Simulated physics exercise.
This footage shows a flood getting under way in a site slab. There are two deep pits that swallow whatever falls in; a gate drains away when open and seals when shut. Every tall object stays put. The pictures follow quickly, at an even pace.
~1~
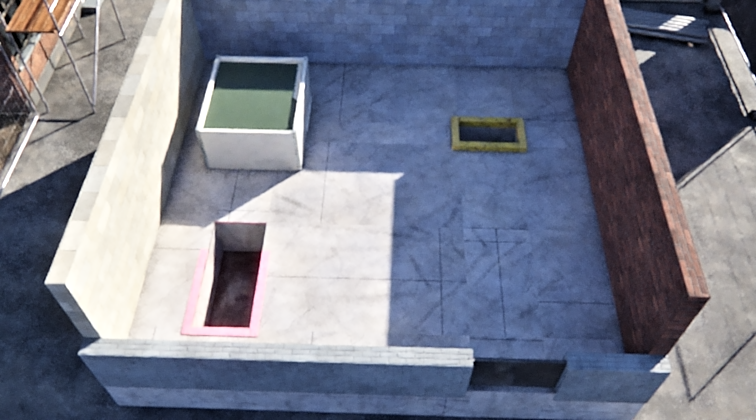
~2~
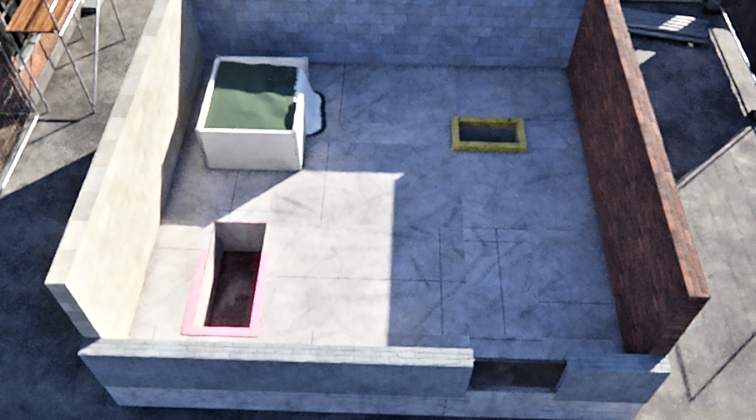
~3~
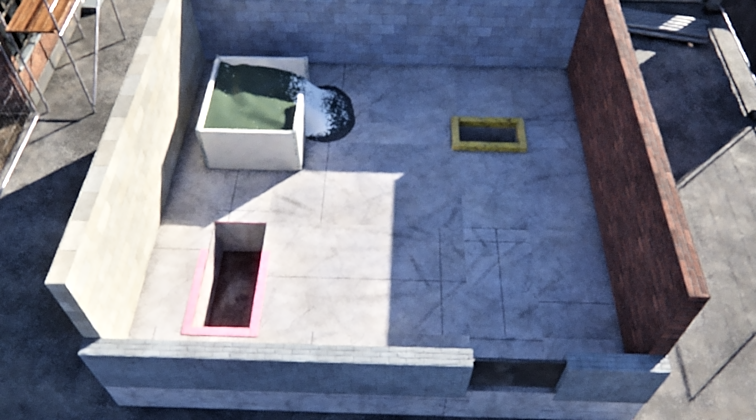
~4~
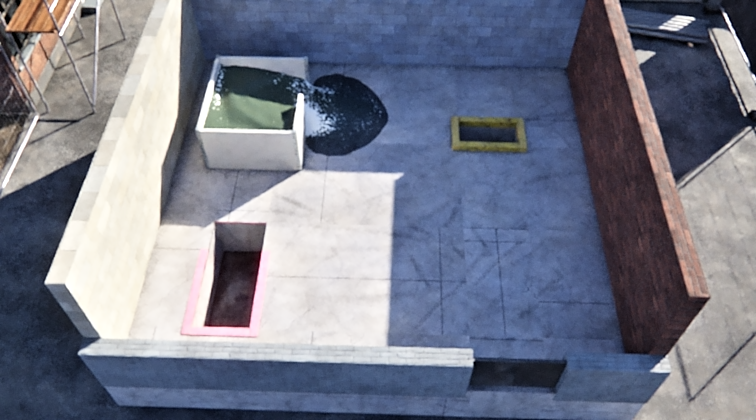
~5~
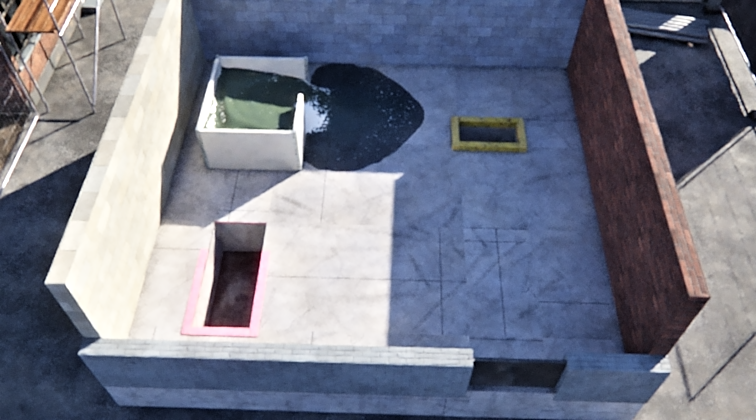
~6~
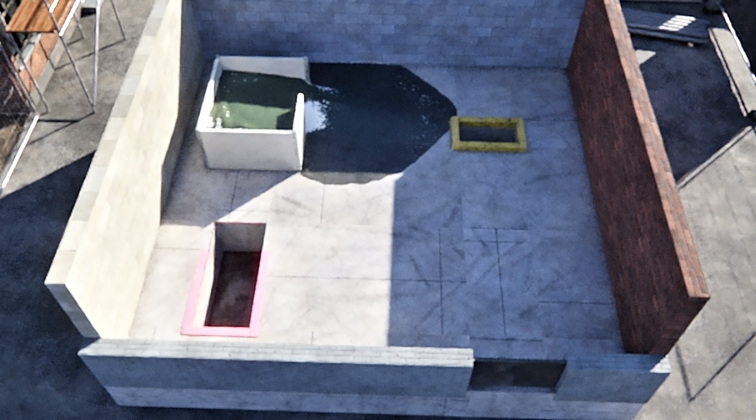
Walled concrete slab with a white tank of green water pouring from its right side, dark water spreading rightward to a yellow-edged opening.
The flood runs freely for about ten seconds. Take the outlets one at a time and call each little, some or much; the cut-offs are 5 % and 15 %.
In order: The gate catches little; the pink pit catches some; the yellow pit catches some.
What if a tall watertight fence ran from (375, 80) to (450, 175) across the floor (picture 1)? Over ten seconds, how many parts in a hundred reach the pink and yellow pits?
Percent shares - pink: 12; yellow: 0.
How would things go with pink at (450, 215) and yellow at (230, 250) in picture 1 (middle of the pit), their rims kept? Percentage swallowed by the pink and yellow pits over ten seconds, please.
Log, per cent - pink: 20, yellow: 0.
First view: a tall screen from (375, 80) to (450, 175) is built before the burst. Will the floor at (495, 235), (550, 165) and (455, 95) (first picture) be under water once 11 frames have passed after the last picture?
Same order as asked - soaked, unsoaked, soaked.
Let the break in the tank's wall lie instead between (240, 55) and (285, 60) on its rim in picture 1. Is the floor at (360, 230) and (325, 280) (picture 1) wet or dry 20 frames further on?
The first ends up unsoaked, the second ends up unsoaked.
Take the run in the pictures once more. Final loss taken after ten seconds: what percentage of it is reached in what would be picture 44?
Note - share reached: 40 %.
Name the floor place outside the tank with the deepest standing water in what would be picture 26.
About at (524, 96).
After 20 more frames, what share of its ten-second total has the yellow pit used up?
About 85 per cent.
A moment on, water covers 30 % of the floor; the gate 0 %, the pink pit 0 %, the yellow pit 1 %.
Next, water covers 40 % of the floor; the gate 0 %, the pink pit 0 %, the yellow pit 4 %.
Then, water covers 50 % of the floor; the gate 0 %, the pink pit 0 %, the yellow pit 6 %.
Later, water covers 65 % of the floor; the gate 0 %, the pink pit 0 %, the yellow pit 6 %.
In the end, water covers 85 % of the floor; the gate 0 %, the pink pit 9 %, the yellow pit 7 %.
